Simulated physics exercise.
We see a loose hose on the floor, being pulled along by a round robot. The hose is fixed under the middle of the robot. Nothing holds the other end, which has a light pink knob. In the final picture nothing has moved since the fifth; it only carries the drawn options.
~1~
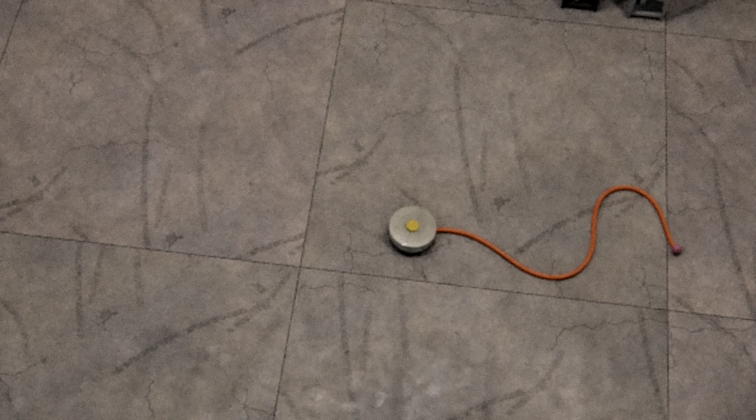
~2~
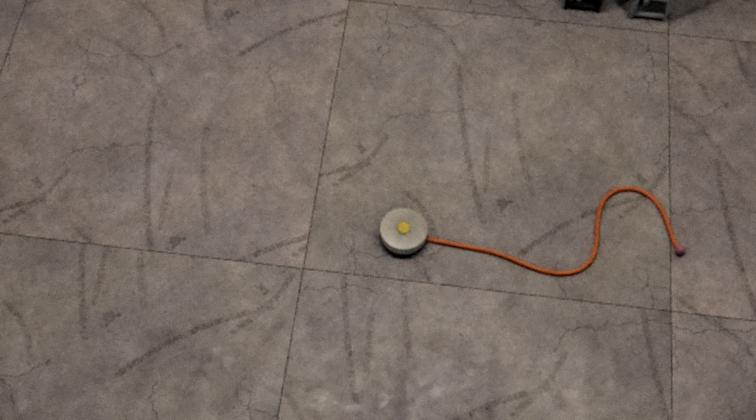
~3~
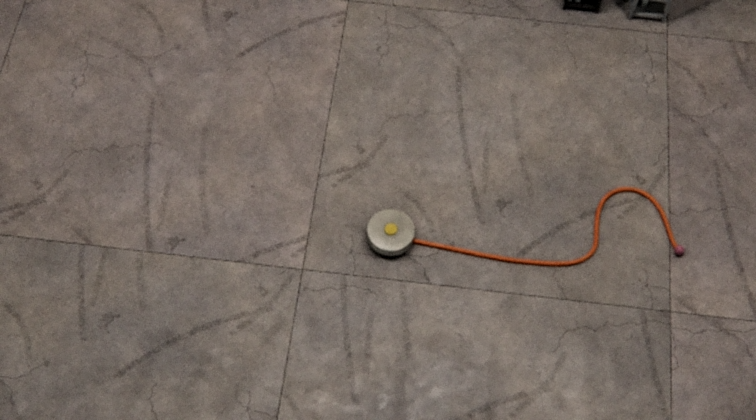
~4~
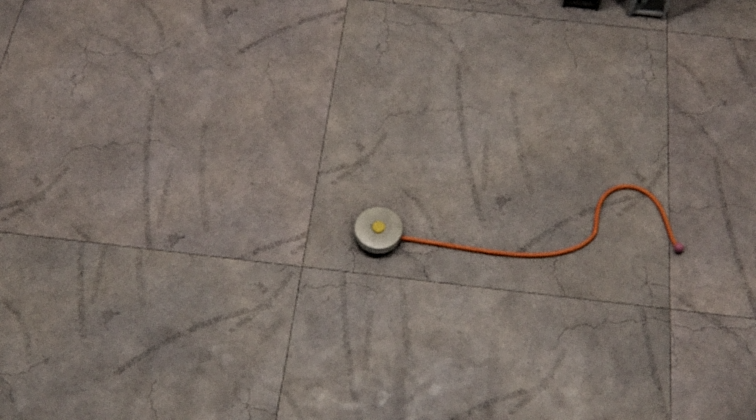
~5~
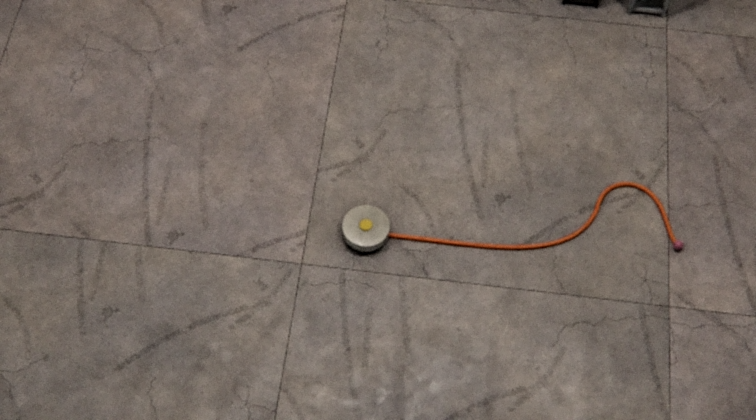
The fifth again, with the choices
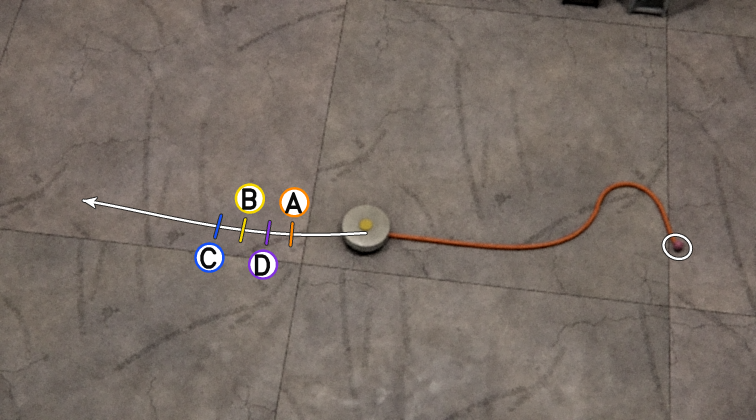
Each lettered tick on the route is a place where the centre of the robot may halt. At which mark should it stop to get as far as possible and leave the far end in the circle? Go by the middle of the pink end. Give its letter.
It can go as far as A.
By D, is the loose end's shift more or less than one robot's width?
By then, less.
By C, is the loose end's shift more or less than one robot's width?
More.
On the marked copy, A at (292, 234); B at (243, 230); C at (218, 226); D at (268, 233); the ring at (677, 247); the route from (366, 233) via (218, 226) to (83, 201).
Following A. Soon after the start, robot (340, 230), middle of the hose (538, 229), free end (678, 245).
Later, robot (313, 231), middle of the hose (511, 224), free end (678, 245).
In the end, robot (291, 230), middle of the hose (490, 224), free end (675, 240); the free end is still in its ring.
As for the rest, B drags the free end to (634, 225); C drags the free end to (609, 223); D drags the free end to (658, 229).
